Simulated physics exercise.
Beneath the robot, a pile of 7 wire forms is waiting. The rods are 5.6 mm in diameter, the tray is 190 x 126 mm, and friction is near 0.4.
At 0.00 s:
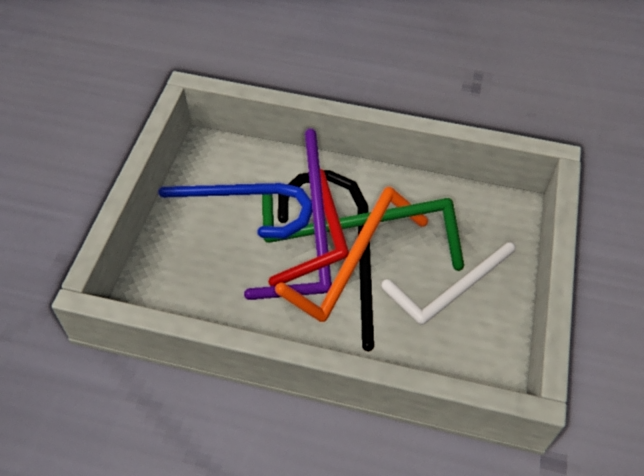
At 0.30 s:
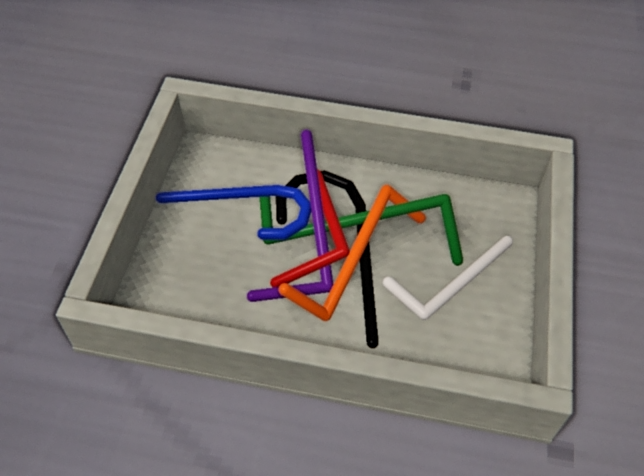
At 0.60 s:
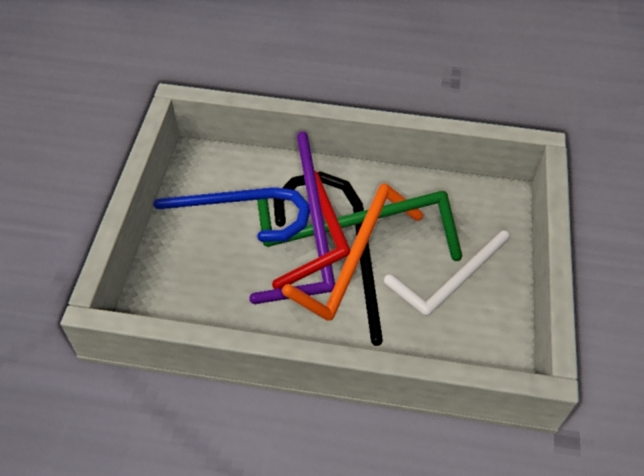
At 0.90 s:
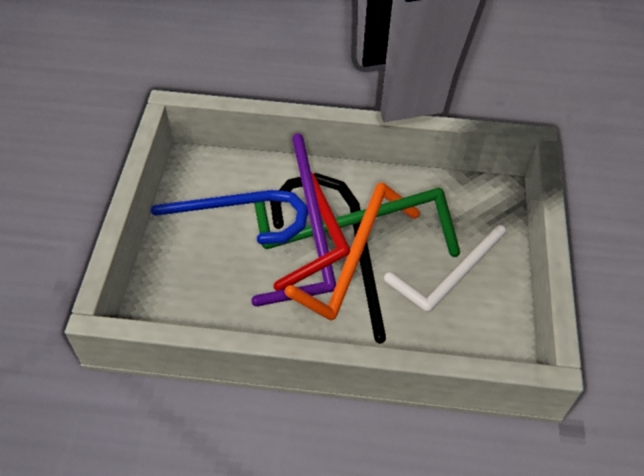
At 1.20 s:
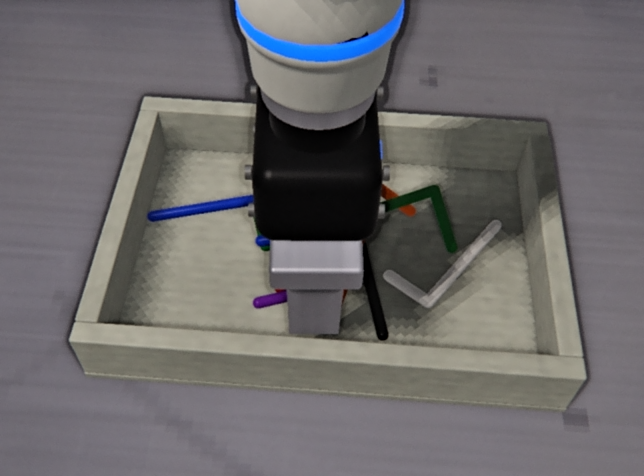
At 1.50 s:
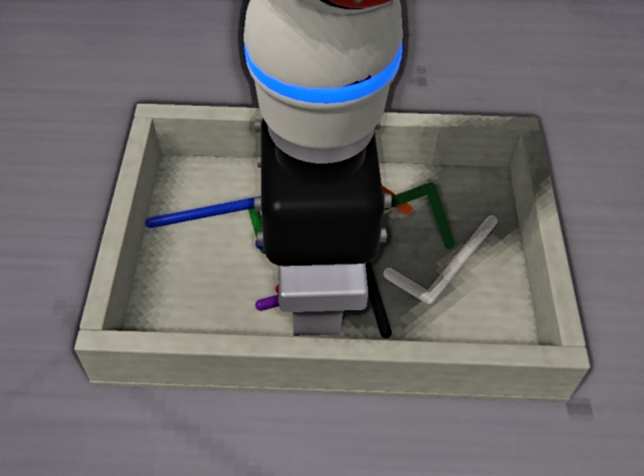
A robot arm enters from the top edge, above a pale tray holding a tangle of bent coloured rods, while the view shifts slightly. It lowers over the middle of the pile, hiding much of it, then edges toward the tray's near side and closes its gripper on the orange rod.
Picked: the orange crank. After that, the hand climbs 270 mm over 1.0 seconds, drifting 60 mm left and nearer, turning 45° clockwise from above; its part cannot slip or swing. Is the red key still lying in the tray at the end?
Yes, it is still there.
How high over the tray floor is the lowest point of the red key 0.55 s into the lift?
Height: Approx. 0 mm.
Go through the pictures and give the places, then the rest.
The first picture shows fingers out of view, 228 mm above the grip; red key from (274, 281) to (319, 174); orange crank from (422, 221) to (282, 289), passing over black hook.
The second picture shows fingers out of view, 228 mm above the grip; orange crank from (420, 218) to (285, 290), passing over black hook; white key from (389, 282) to (507, 242).
The third picture shows fingers out of view, 213 mm above the grip; green crank from (457, 256) to (262, 194), passing under blue hook; purple key from (255, 298) to (303, 137).
The fourth picture shows fingers (402, 59) 114 mm above the grip; black hook from (279, 224) to (380, 338), passing under blue hook, under orange crank; blue hook from (262, 239) to (156, 210), passing over black hook, over green crank.
The fifth picture shows fingers (314, 286) 14 mm above the grip.
The sixth picture shows fingers (316, 304) closed on the orange crank.
After 1.80 s, lowest point more than 20 mm over the tray floor, orange crank 58 mm.
After 2.05 s, lowest point more than 20 mm over the tray floor, orange crank 159 mm.
After 2.50 s, lowest point more than 20 mm over the tray floor, orange crank 273 mm.
End, hanging orange crank 273 mm; the other 6 are down.
